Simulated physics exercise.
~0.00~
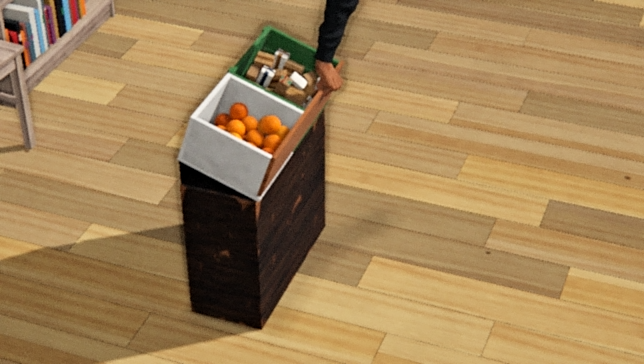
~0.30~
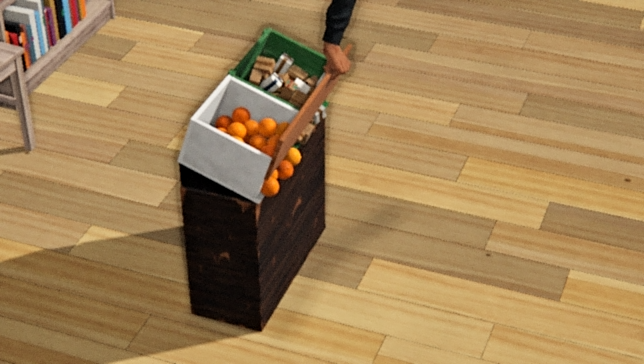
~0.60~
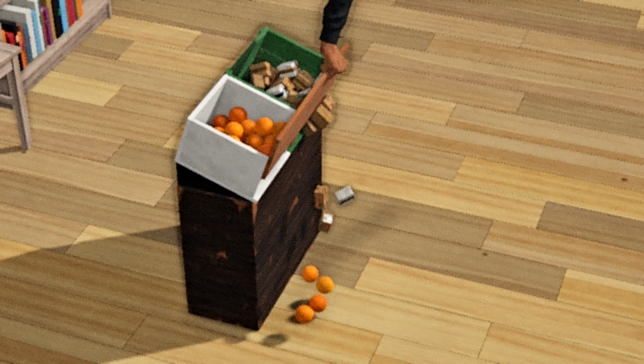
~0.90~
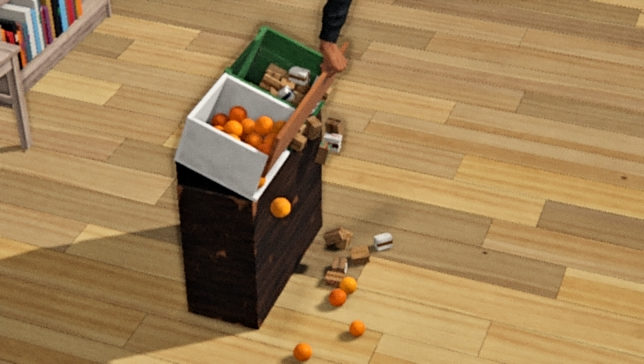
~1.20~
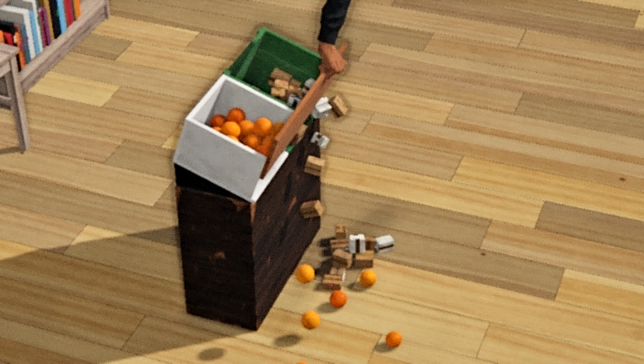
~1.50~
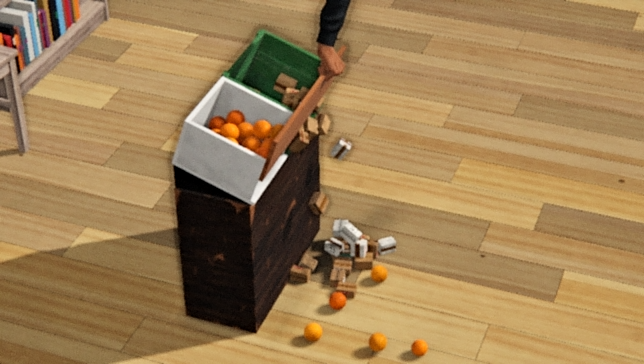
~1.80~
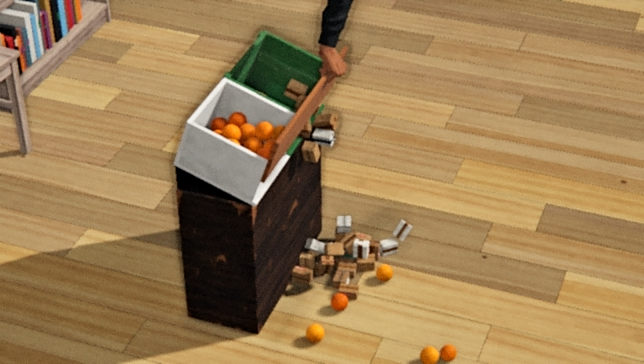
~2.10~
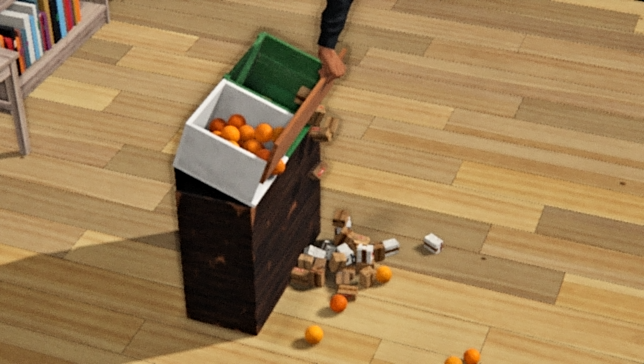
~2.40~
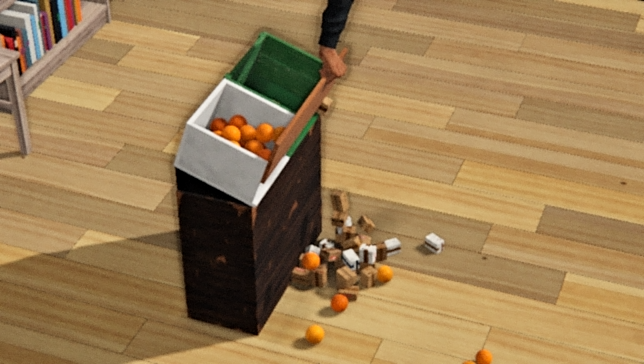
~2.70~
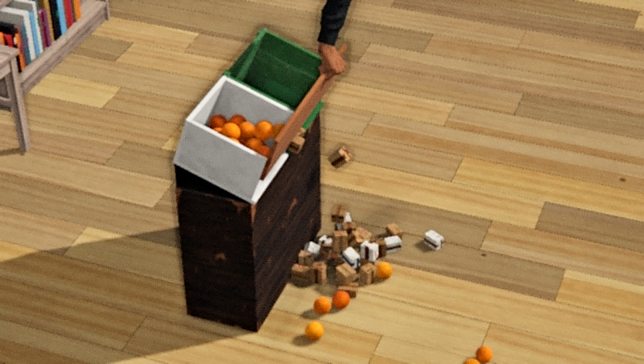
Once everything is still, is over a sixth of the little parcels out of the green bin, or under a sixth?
Over a sixth of the little parcels end up out of the green bin, which is left nearly empty.
